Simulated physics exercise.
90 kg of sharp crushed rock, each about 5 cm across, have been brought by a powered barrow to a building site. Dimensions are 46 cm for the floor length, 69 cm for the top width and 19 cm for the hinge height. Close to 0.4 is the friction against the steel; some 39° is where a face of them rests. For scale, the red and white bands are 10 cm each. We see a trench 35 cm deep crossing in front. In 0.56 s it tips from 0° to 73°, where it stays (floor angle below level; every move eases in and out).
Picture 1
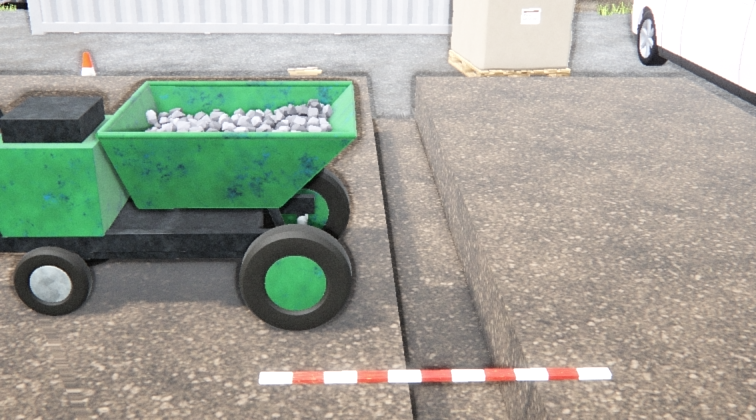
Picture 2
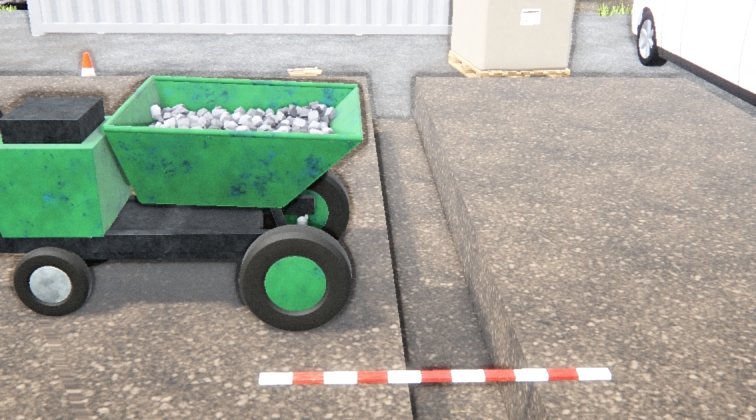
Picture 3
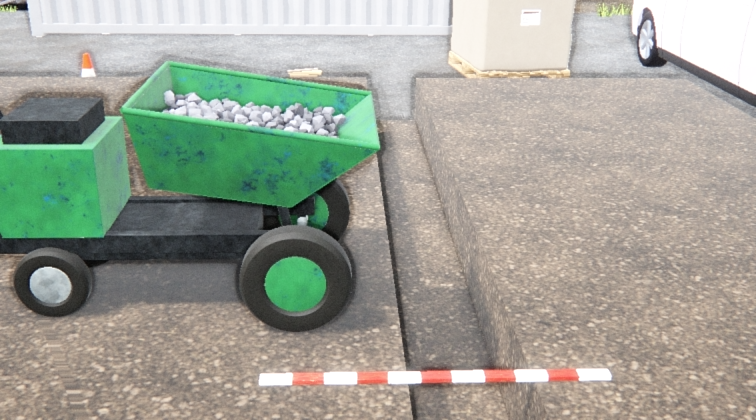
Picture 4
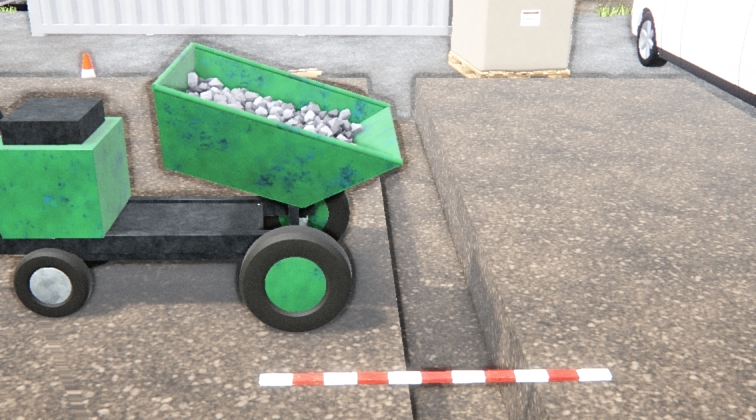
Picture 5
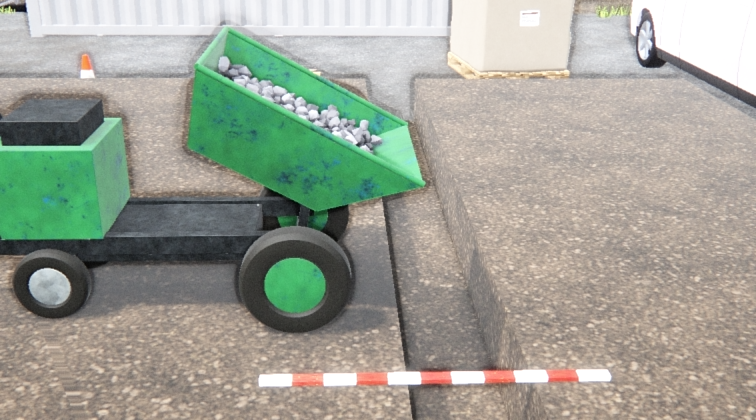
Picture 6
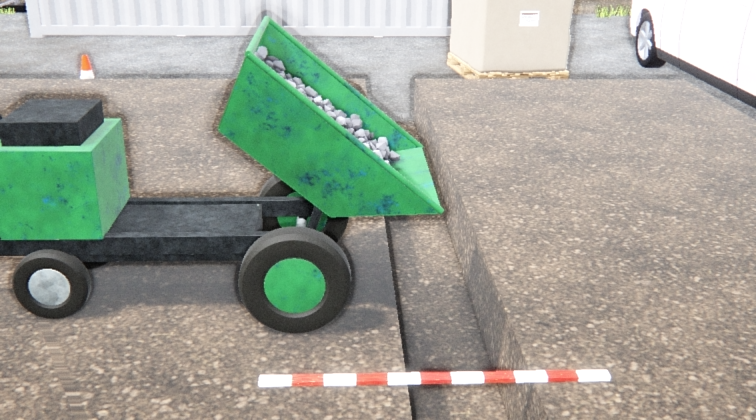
We see a green powered barrow loaded with grey stones standing beside a trench, a red and white striped bar in front, as its tray tilts steadily steeper, the left end rising and the right lip lowering over the trench.
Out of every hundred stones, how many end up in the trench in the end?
Around 50 in every hundred.
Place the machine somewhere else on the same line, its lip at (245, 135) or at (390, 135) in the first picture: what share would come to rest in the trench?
Near 85 and near 25 percent.
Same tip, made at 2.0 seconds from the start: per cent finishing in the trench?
Then some 85 per cent would.
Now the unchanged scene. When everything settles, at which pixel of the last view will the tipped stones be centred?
Centre estimate: Around (494, 299).
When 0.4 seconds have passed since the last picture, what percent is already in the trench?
By that point it's something like 20 in a hundred.
Then, 0.1 s after the last picture the floor is at 62°, 100 % in the tray; the foremost stones are at (429, 210).
Then, 0.4 s after the last picture the floor is at 73°, 70 % in the tray, 22 % in the trench, 7 % past the trench; the foremost stones are at (524, 279).
Then, 0.7 s after the last picture the floor is at 73°, 5 % in the tray, 44 % in the trench, 51 % past the trench; the foremost stones are at (731, 294).
Then, 2.7 s after the last picture the floor is at 73°, 0 % in the tray, 50 % in the trench, 50 % past the trench; the foremost stones are past the picture's edge.
